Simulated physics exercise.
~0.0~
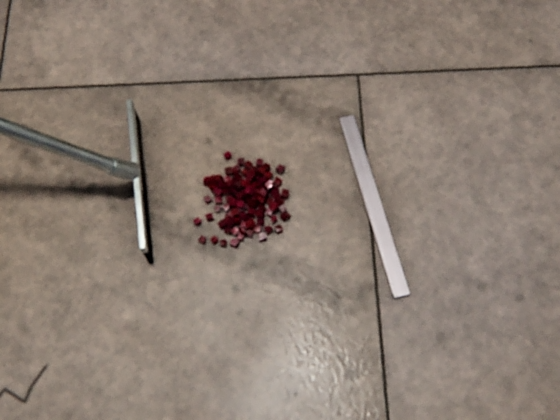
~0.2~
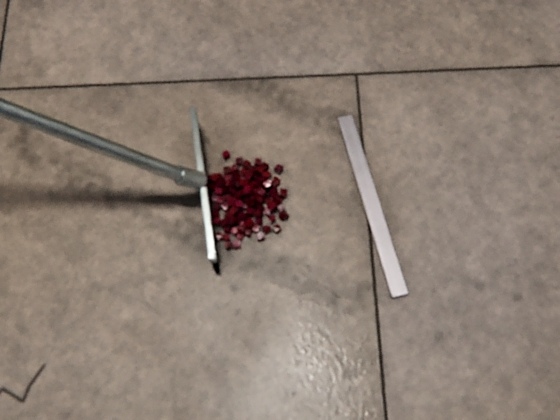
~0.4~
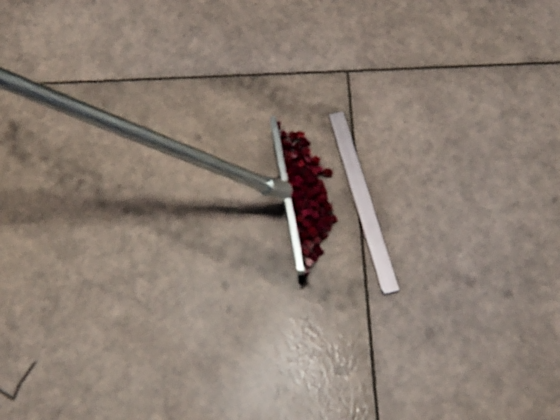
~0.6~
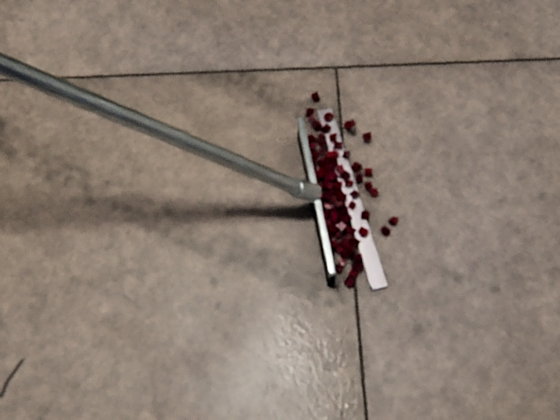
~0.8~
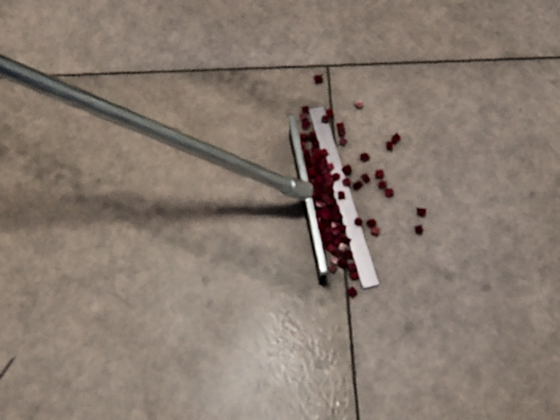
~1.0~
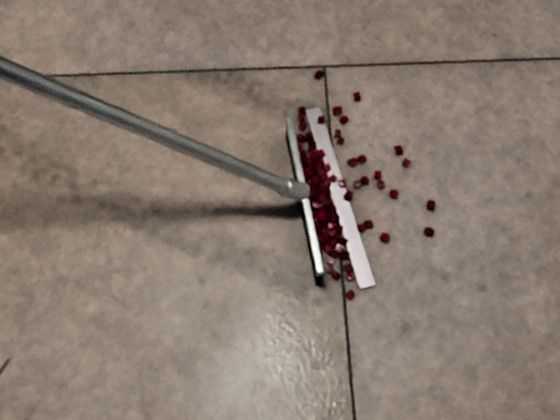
The video shows a squeegee pushing a pile of small dark red cubes rightwards across a grey tiled floor towards a pale flat strip. Some cubes scatter over and past the strip before the squeegee stops, leaving many bunched between blade and strip.
